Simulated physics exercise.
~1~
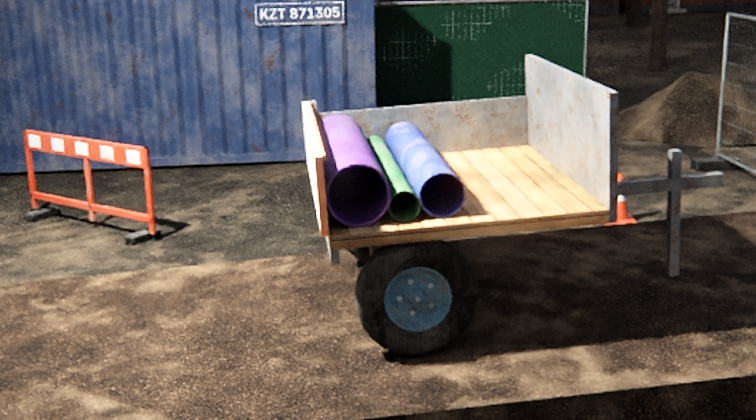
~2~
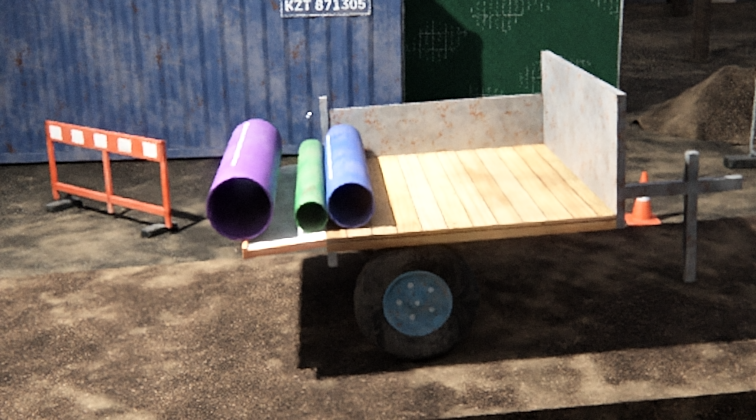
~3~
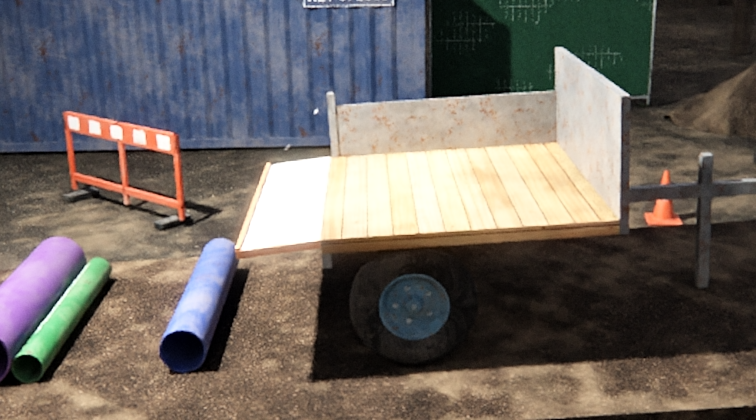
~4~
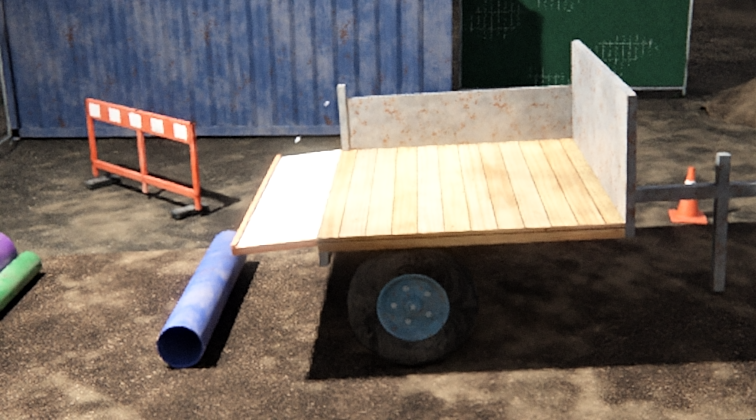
At first, a purple, a green and a blue pipe lie side by side on the wooden bed of a trailer, against its closed tailgate, with a blue container behind. The tailgate swings down to the left, and the pipes roll after it, the purple one leading onto the lowered gate. All three then drop off the end to the dirt. The purple and green pipes travel farther left, close together, while the blue one comes to rest just beyond the gate. By the end, the bed is empty and the leading pair is slipping out of view at the left.
